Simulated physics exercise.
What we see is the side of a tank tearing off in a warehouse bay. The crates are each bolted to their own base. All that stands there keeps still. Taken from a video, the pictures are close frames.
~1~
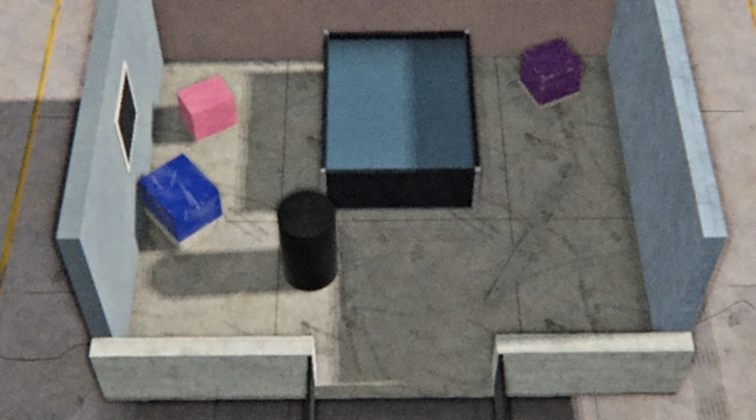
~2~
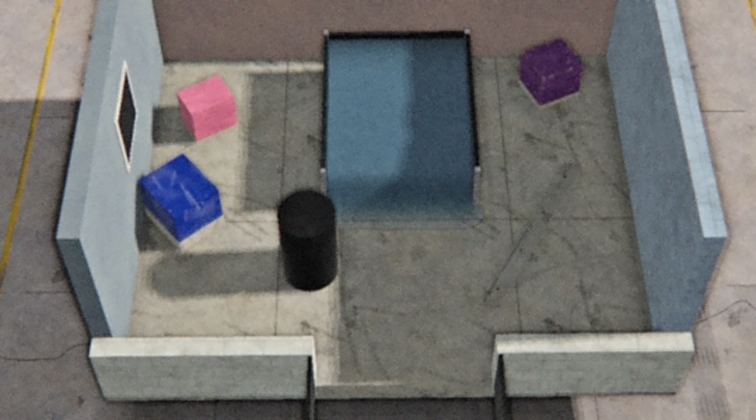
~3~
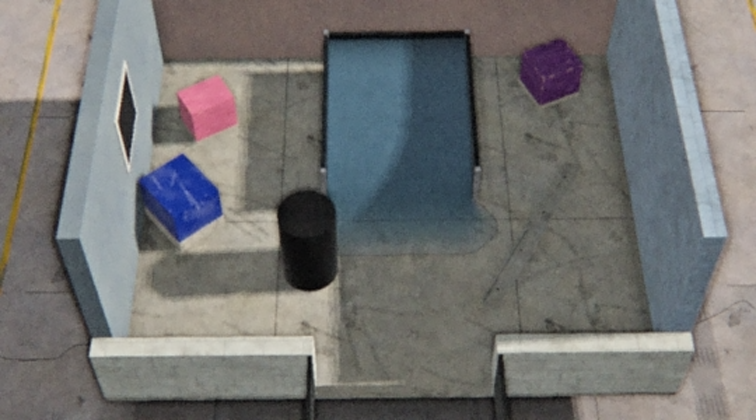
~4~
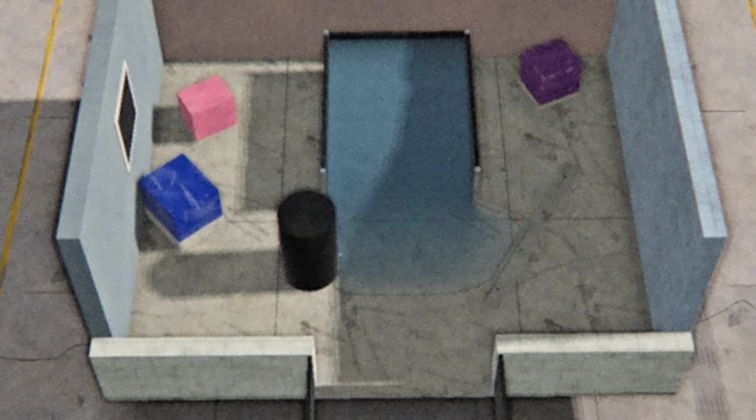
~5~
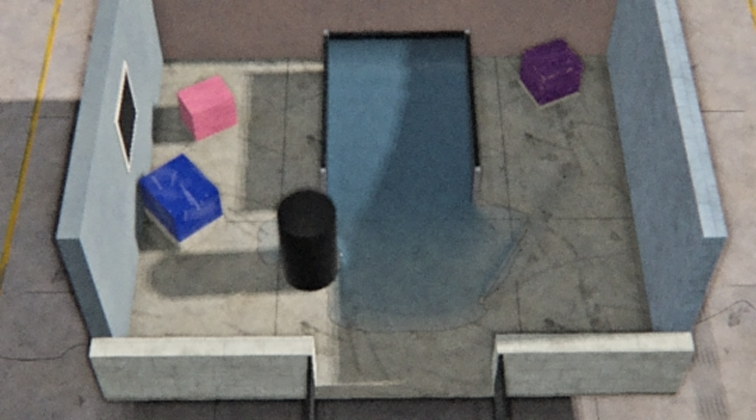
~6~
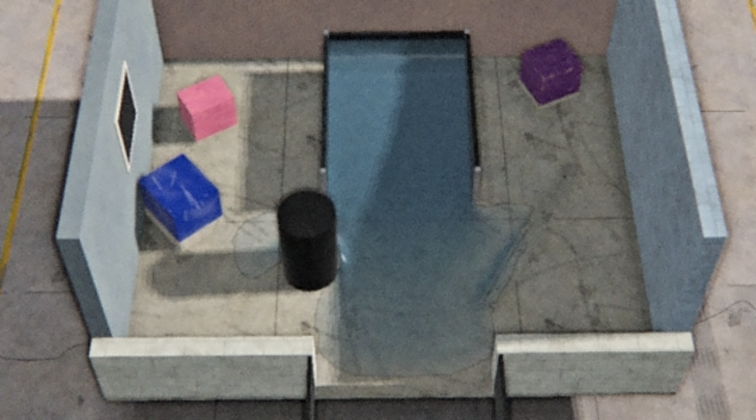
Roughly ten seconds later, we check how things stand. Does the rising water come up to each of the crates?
The pink crate is reached by the water. The purple crate is reached by the water. The blue crate is missed by the water.
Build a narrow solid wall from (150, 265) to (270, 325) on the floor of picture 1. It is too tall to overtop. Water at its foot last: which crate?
I say the purple crate.
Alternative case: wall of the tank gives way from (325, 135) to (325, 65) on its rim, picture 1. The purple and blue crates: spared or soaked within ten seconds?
First, the purple crate is flooded; second, the blue crate is flooded.
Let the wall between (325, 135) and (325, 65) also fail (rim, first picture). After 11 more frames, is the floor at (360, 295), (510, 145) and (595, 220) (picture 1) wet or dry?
One after the other: Dry, not flooded, dry.
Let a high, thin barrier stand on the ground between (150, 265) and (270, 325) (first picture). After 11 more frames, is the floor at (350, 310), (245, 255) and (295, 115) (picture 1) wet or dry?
Taking the three spots in order: Soaked, soaked, spared.
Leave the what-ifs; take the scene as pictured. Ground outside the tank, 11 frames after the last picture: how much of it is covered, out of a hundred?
Estimate: Near 50 %.
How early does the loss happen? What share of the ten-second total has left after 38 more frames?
It comes to around 85 per cent.
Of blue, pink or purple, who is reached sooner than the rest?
First to get wet: The blue one.
A moment on, water covers 35 % of the floor; the pink crate not reached, the purple crate not reached, the blue crate water round its plinth.
Next, water covers 50 % of the floor; the pink crate water round its plinth, the purple crate not reached, the blue crate water round its plinth.
Then, water covers 60 % of the floor; the pink crate water round its plinth, the purple crate not reached, the blue crate water round its plinth.
Later, water covers 85 % of the floor; the pink crate water round its plinth, the purple crate water round its plinth, the blue crate water round its plinth.
In the end, water covers 100 % of the floor; the pink crate was topped, the purple crate was topped, the blue crate stayed above the water.
